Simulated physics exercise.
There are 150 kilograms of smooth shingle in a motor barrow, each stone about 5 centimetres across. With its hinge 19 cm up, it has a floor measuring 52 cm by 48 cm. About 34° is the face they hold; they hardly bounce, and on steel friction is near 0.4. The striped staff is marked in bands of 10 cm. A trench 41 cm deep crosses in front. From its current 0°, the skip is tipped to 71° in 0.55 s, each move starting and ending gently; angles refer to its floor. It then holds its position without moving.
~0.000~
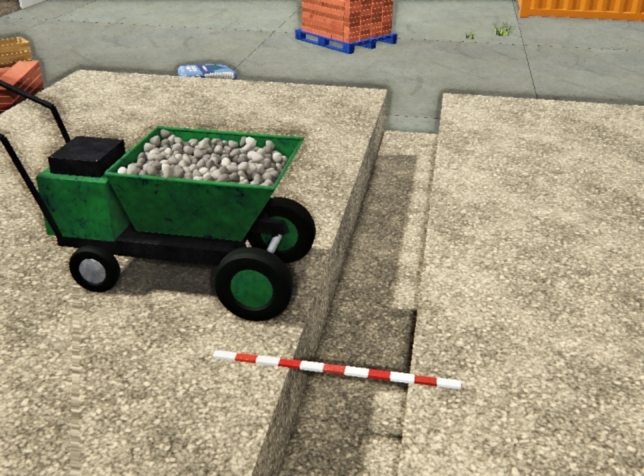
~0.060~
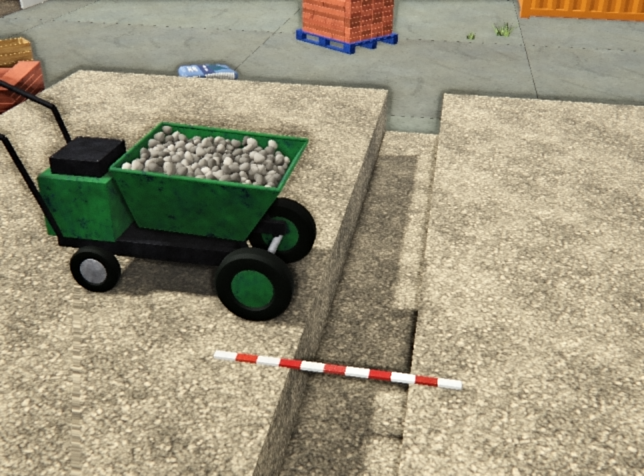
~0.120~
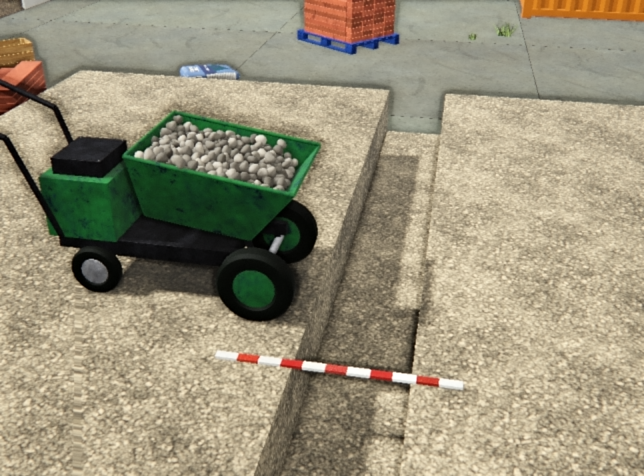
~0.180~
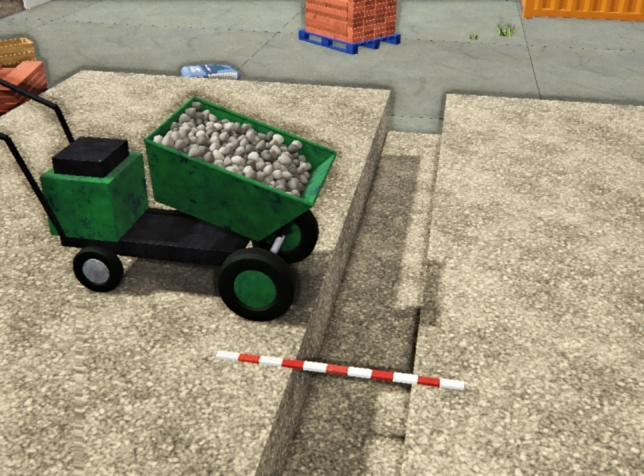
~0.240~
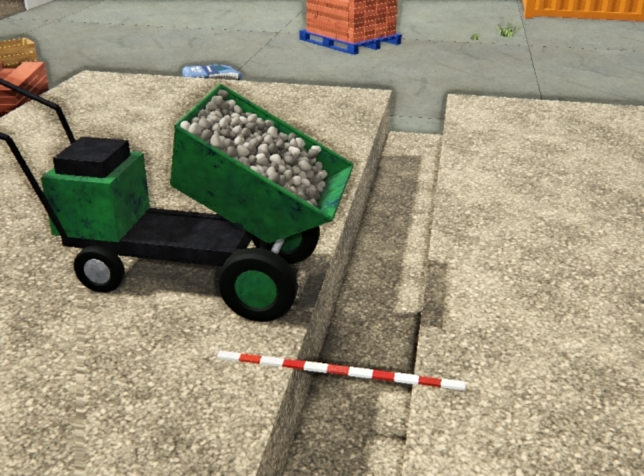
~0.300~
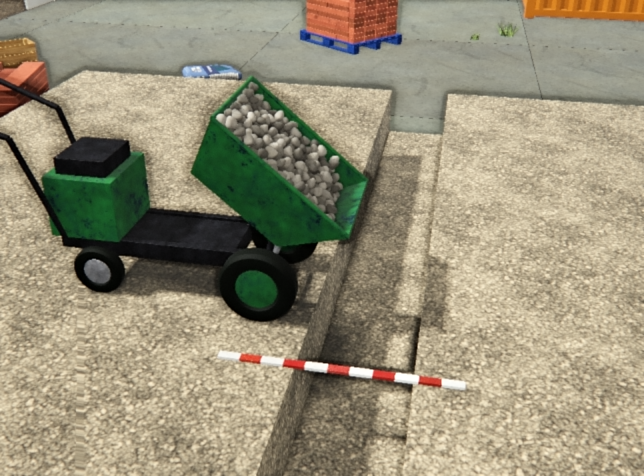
A green dumper loaded with rounded grey stones stood beside a trench with a red-and-white pole across it, and its skip tilted steadily up at the back, leaning steeply toward the right.
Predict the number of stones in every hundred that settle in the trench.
Close to 39 in a hundred.
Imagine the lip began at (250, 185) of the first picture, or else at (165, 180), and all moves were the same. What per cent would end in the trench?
Near 55 per cent from the first place, 85 from the second.
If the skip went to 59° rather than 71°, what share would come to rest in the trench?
Roughly 30 per cent would end in the trench.
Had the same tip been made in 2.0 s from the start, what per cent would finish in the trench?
Expected share: Around 75%.
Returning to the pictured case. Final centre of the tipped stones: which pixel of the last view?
Their middle ends up near (463, 305).
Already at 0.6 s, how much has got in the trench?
Close to 15 per cent has got there by then.
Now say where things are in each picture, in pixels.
In the first picture, the skip is at 0°, its lip at (274, 189); the top of the load is at (229, 150).
The second picture shows lip at (280, 191), floor tilted 2°, highest stones at (176, 145); the stones move at 0.6 m/s on average.
In the third picture, the skip is at 9°, its lip at (294, 196); the top of the load is at (176, 134); the stones move at 1.2 m/s on average.
In the fourth picture, the skip is at 18°, its lip at (313, 205); the top of the load is at (189, 120); the stones move at 1.5 m/s on average.
In the fifth picture, the skip is at 29°, its lip at (332, 220); the top of the load is at (215, 109); the stones move at 1.8 m/s on average.
The sixth picture shows lip at (349, 237), floor tilted 40°, highest stones at (244, 102); the stones move at 1.8 m/s on average.
After 0.4 s the floor is at 60°; 100 % in the skip; the foremost stones are at (363, 226).
After 0.6 s the floor is at 71°; 62 % in the skip, 17 % in the trench, 20 % past the trench; the foremost stones are at (459, 303).
After 1.0 s the floor is at 71°; 15 % in the skip, 23 % in the trench, 62 % past the trench; the foremost stones are past the picture's edge.
After 3.0 s the floor is at 71°; 0 % in the skip, 39 % in the trench, 61 % past the trench; the foremost stones are past the picture's edge.
